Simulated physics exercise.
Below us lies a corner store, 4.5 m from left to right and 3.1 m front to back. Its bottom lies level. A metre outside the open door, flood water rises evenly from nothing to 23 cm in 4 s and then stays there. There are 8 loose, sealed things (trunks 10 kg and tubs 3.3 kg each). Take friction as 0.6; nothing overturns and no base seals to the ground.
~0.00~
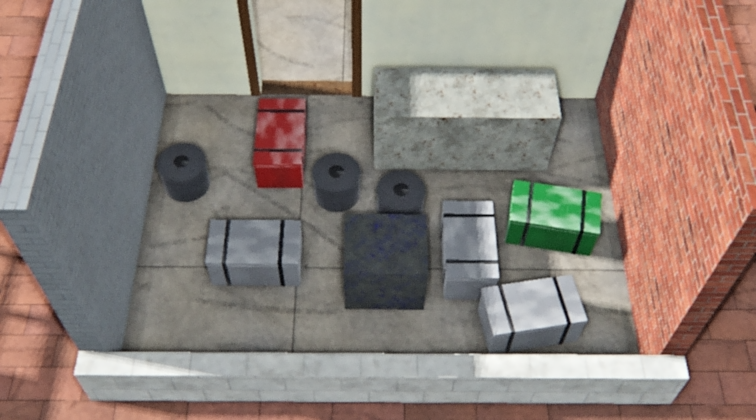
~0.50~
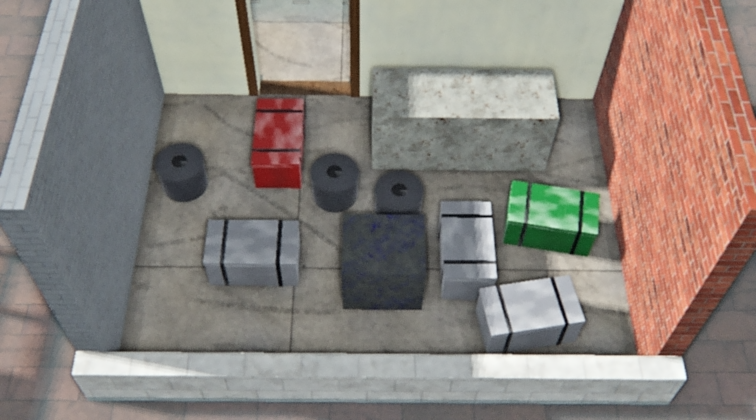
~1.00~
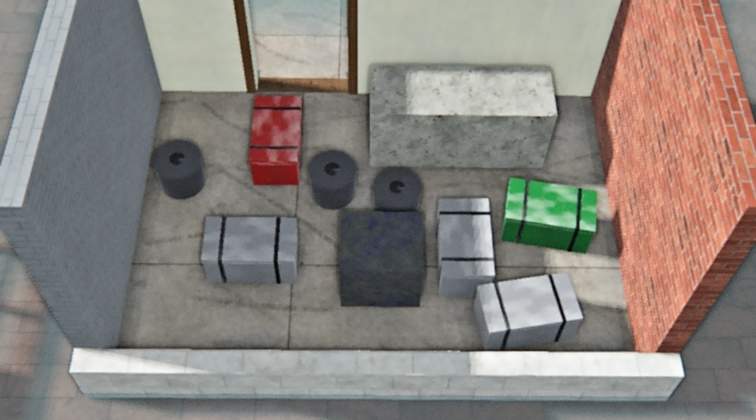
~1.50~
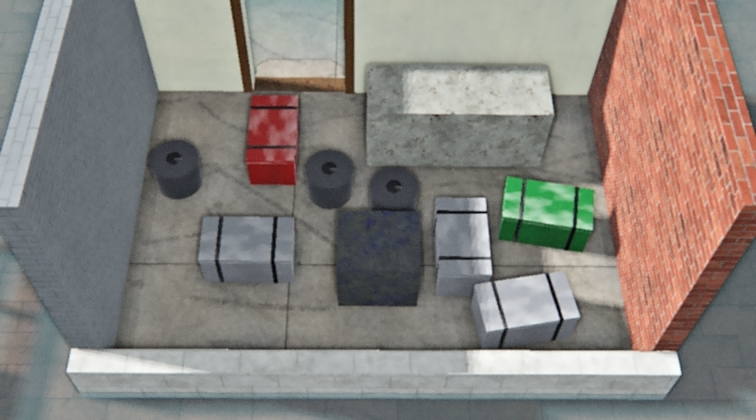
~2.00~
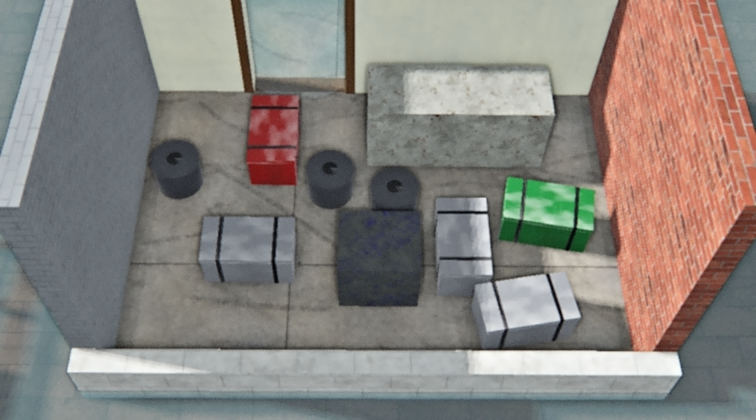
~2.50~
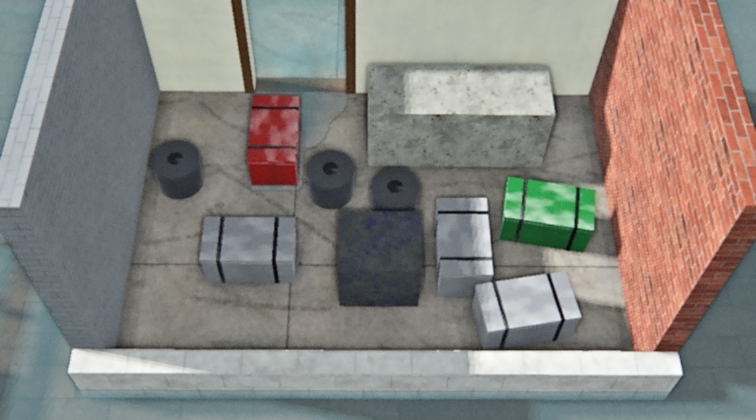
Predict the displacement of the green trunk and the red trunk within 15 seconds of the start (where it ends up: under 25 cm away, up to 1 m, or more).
The green trunk slides a little, the red trunk ends far away.
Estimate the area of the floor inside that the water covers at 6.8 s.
Some 11.0 m2.
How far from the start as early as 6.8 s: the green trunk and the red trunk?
About 0 and 150 cm.
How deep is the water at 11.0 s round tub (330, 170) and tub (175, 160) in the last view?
Roughly 8 and 15 cm.
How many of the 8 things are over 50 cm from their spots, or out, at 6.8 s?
4 of them.
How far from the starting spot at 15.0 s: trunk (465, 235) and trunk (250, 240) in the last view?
In turn: 80 cm, 80 cm.
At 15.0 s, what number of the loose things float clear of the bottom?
I count 8.
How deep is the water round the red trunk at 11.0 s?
Roughly 14 cm.
After 3.5 s the green trunk is near (550, 203), 0.0 m from its start, aground; the red trunk is near (268, 148), 0.3 m from its start, aground; 0 afloat.
After 6.8 s the green trunk is near (551, 203), 0.0 m from its start, aground; the red trunk is near (205, 251), 1.5 m from its start, afloat; 5 afloat.
After 11.0 s the green trunk is near (573, 157), 0.5 m from its start, afloat; the red trunk is near (288, 268), 1.6 m from its start, afloat; 8 afloat.
After 15.0 s the green trunk is near (572, 151), 0.5 m from its start, afloat; the red trunk is near (292, 273), 1.7 m from its start, afloat; 8 afloat.
